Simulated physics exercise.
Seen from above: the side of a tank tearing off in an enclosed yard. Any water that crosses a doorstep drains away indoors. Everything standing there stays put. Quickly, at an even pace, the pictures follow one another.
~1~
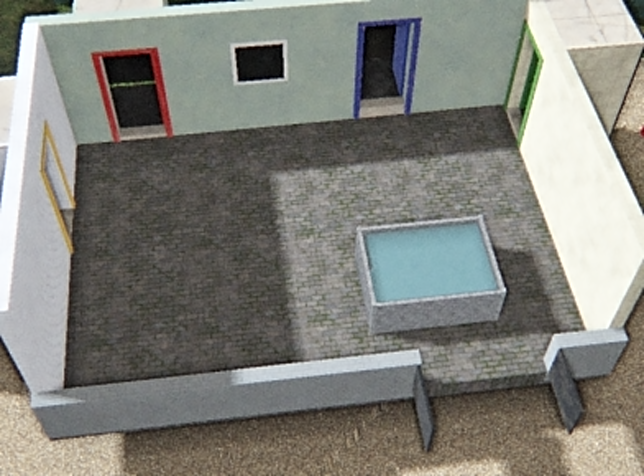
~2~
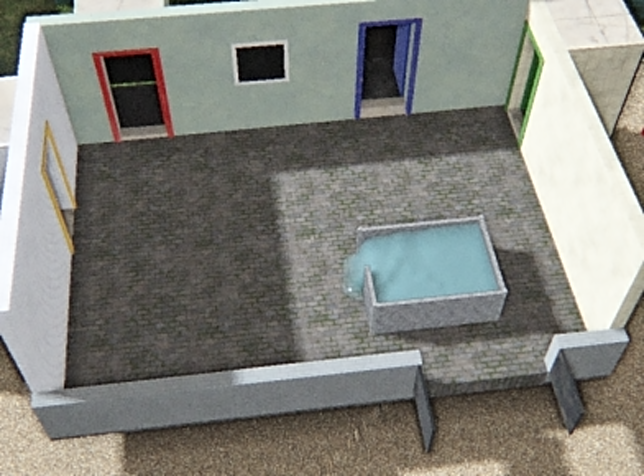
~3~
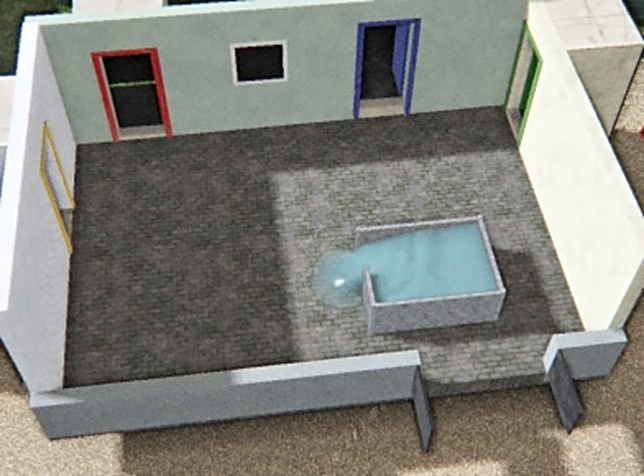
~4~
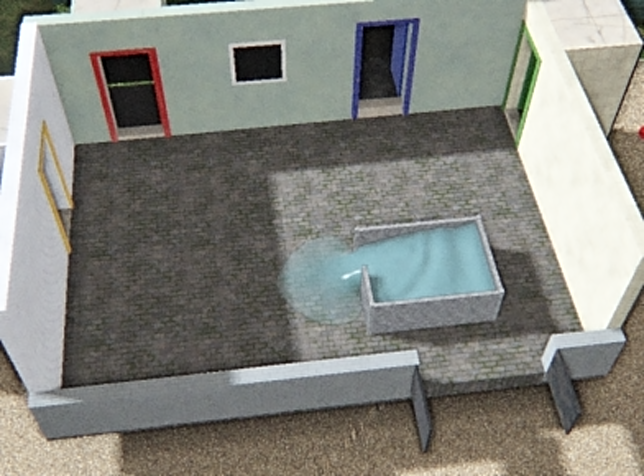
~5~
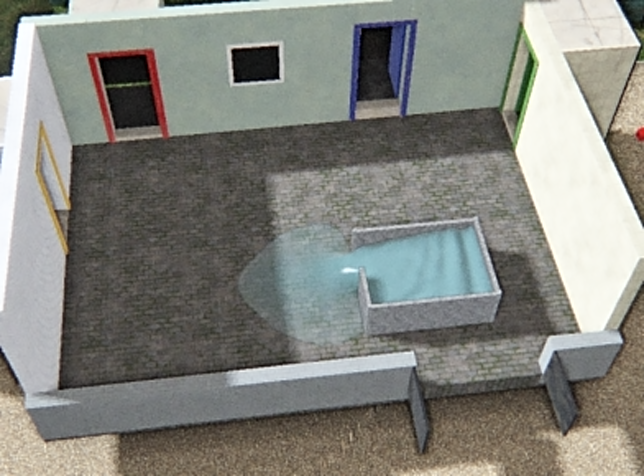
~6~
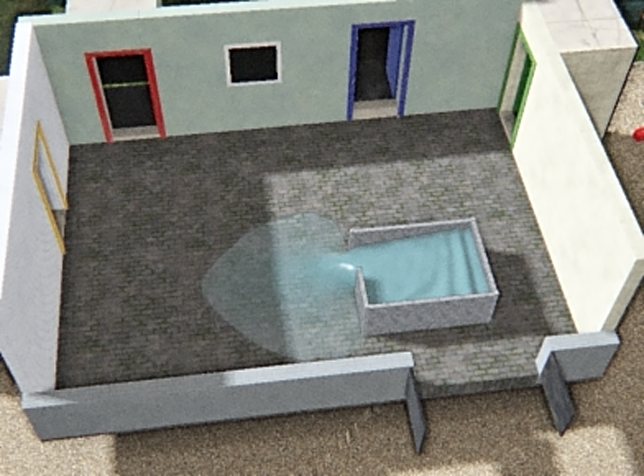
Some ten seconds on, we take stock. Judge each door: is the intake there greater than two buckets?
Blue door, not greater; red door, not greater; yellow door, greater; green door, not greater.
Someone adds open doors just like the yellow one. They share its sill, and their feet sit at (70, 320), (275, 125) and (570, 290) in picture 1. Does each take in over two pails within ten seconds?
First door gets past it, second door doesn't reach it, third door doesn't reach it.
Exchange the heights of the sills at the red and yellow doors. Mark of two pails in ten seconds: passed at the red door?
I reckon red crosses the mark.
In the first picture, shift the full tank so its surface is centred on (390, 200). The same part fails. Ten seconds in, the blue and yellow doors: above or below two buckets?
Blue door falls short, yellow door exceeds it.
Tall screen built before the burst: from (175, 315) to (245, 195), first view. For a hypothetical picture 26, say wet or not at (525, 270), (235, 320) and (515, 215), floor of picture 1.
Results in order: Bone-dry / swamped / bone-dry.
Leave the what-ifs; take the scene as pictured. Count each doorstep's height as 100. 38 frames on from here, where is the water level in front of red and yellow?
Near 90 and 380 in a hundred.
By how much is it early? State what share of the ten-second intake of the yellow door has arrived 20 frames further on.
Close to 30 %.
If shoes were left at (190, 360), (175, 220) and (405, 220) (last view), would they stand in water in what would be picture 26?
As listed, the points end up soaked, soaked and high and dry.
A moment on, water covers 30 % of the floor; the blue door not reached, the red door not reached, the yellow door not reached, the green door not reached.
Next, water covers 50 % of the floor; the blue door not reached, the red door not reached, the yellow door under two buckets in, the green door not reached.
Then, water covers 50 % of the floor; the blue door not reached, the red door wet at the sill, nothing in, the yellow door over two buckets in, the green door not reached.
Later, water covers 50 % of the floor; the blue door not reached, the red door wet at the sill, nothing in, the yellow door far over two buckets in, the green door not reached.
In the end, water covers 65 % of the floor; the blue door not reached, the red door wet at the sill, nothing in, the yellow door far over two buckets in, the green door not reached.
